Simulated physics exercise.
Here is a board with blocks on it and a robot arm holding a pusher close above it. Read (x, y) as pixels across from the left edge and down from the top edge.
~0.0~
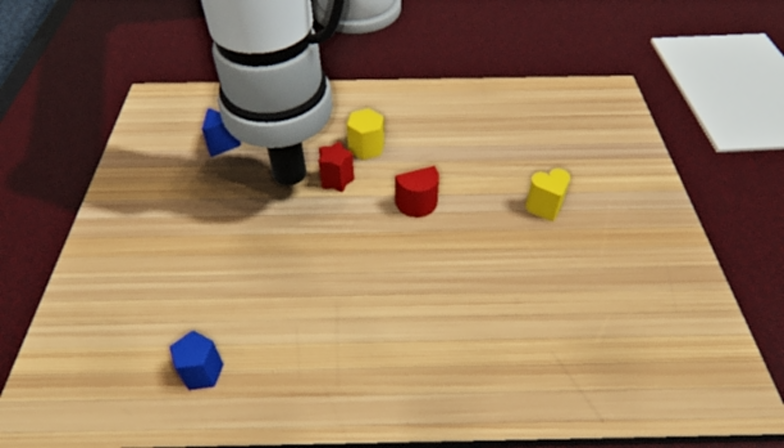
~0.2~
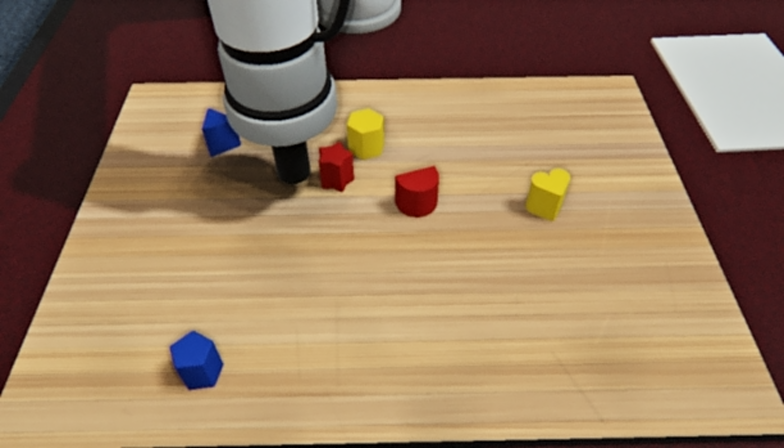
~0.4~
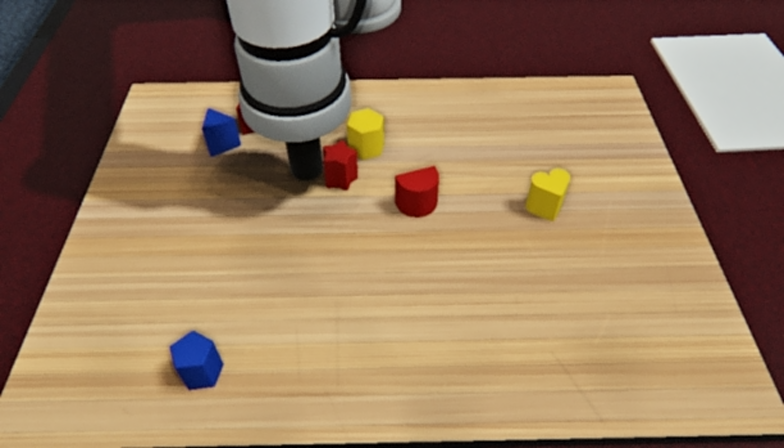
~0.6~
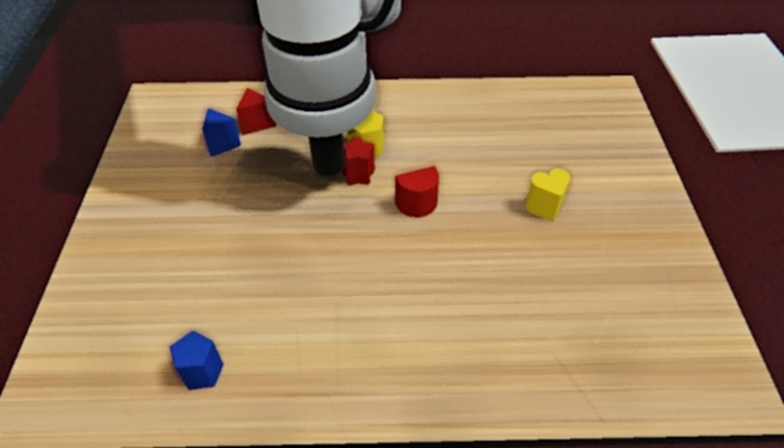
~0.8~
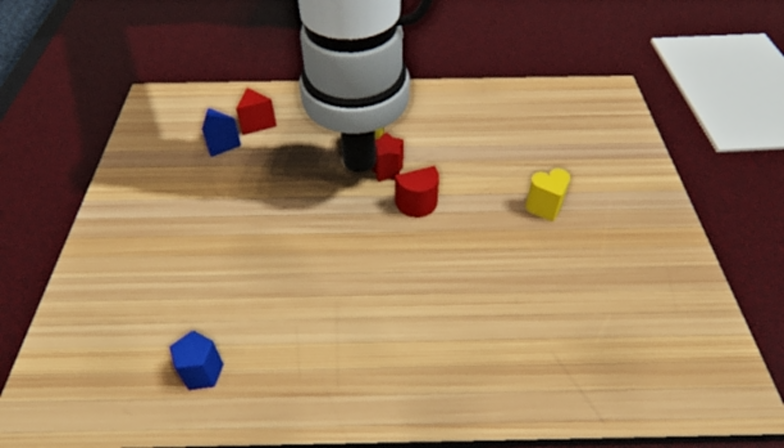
A robot arm with a dark pusher starts just left of a red star block on a wooden board, barely moving at first. It then slides right and nudges the star a short way toward the red D-shaped block, uncovering a red block behind it, while the yellow heart stays put.
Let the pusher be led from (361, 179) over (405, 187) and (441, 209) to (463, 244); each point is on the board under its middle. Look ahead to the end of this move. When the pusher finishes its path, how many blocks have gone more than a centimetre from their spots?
My guess is two.
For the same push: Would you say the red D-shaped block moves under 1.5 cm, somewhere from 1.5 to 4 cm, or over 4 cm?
Overall it shifts more than 4 cm.
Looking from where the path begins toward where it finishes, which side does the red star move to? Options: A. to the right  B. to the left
It's B.
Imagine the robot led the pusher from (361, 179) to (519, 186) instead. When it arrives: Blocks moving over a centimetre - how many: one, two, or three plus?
In total, one block gets moved by over 1 cm.
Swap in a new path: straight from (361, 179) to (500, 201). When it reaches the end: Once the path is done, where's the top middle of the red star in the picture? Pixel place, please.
I'd expect the centre of its top face to be at (428, 140).
The first path, step by step. One third of the way, pusher at (406, 171); red star at (421, 142), turned 35° anticlockwise.
Two thirds of the way, pusher at (444, 194); red star at (423, 142), turned 50° anticlockwise; red D-shaped block at (453, 207), turned 25° clockwise.
At the end, pusher at (465, 228); yellow hexagonal block not moved; red star at (423, 142), turned 50° anticlockwise; red D-shaped block at (477, 242), turned 15° clockwise.
